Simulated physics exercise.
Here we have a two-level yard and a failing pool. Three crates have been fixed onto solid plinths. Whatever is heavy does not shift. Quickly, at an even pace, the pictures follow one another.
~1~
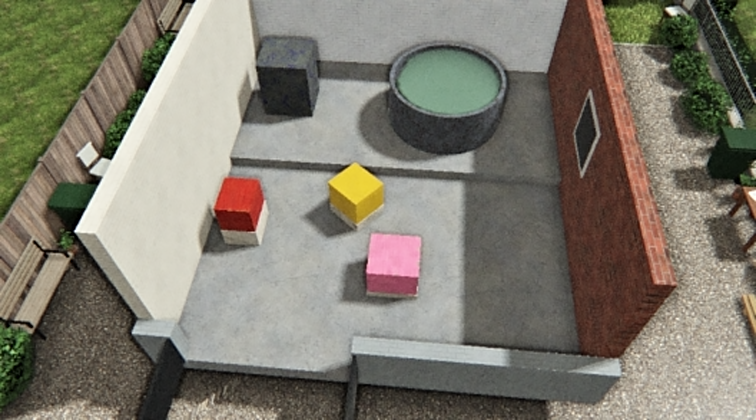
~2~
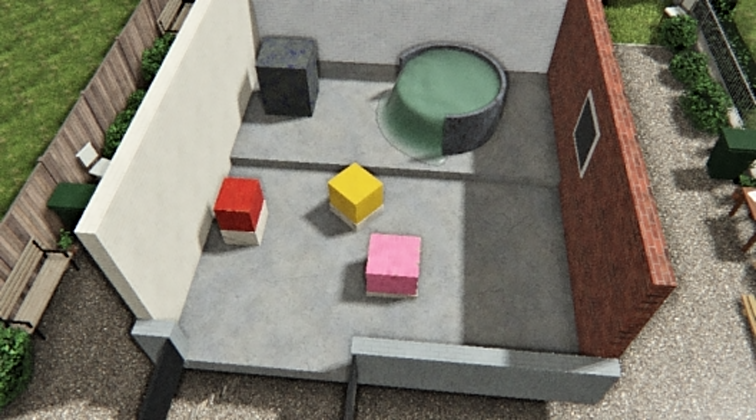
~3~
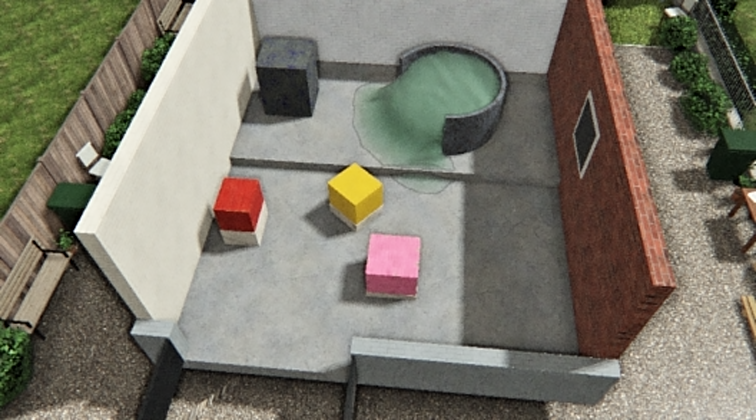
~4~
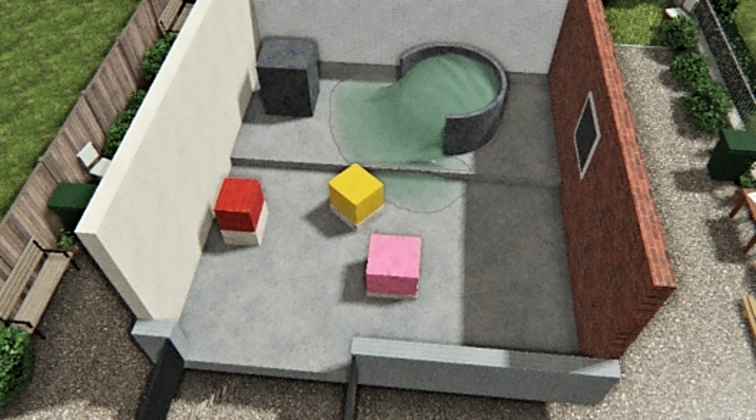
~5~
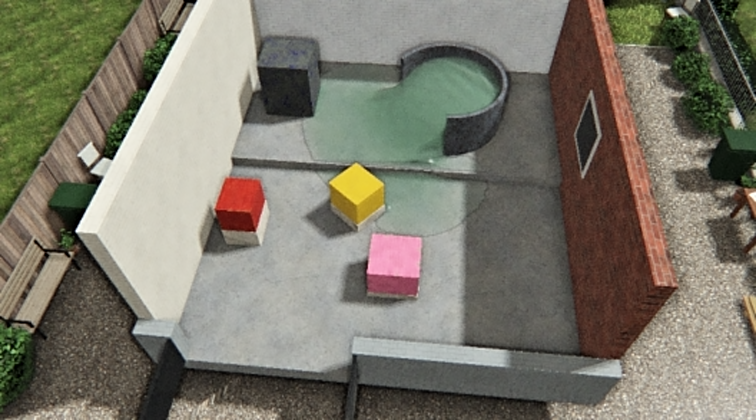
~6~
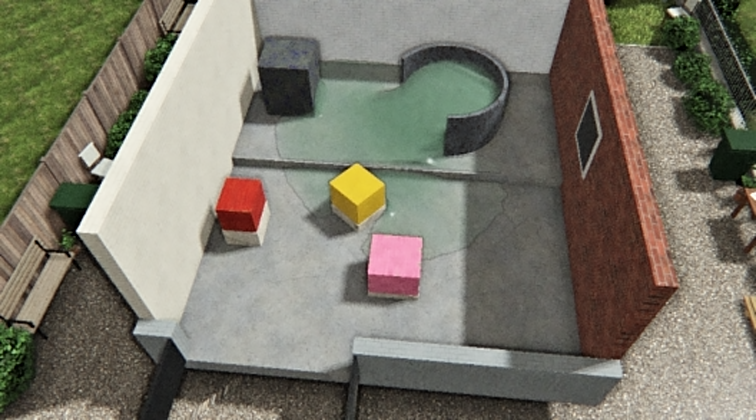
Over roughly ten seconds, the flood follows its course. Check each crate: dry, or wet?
Checked: Yellow crate wet, pink crate wet, red crate wet.
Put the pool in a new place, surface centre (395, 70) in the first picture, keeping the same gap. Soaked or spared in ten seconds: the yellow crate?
Yellow crate: Flooded.
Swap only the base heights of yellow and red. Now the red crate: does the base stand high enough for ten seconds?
My reading: Red crate takes water.
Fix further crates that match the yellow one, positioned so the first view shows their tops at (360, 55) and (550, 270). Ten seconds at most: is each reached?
Going in order, the first crate gets reached while the second remains untouched.
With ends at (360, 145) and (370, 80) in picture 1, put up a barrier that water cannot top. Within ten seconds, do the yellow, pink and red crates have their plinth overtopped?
Yellow: Reached; pink: Reached; red: Untouched.
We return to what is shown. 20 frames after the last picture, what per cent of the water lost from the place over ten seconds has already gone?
By then, close to 20 % of it.
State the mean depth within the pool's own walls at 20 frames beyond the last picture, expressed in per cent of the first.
That comes to about 12 per cent.
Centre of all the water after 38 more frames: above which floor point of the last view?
At about (361, 201).
A moment on, water covers 45 % of the floor; the yellow crate water round its plinth, the pink crate water round its plinth, the red crate water round its plinth.
Next, water covers 65 % of the floor; the yellow crate water round its plinth, the pink crate water round its plinth, the red crate water round its plinth.
Then, water covers 75 % of the floor; the yellow crate water round its plinth, the pink crate water round its plinth, the red crate water round its plinth.
Later, water covers 90 % of the floor; the yellow crate water round its plinth, the pink crate water round its plinth, the red crate water round its plinth.
In the end, water covers 95 % of the floor; the yellow crate was topped, the pink crate was topped, the red crate was topped.
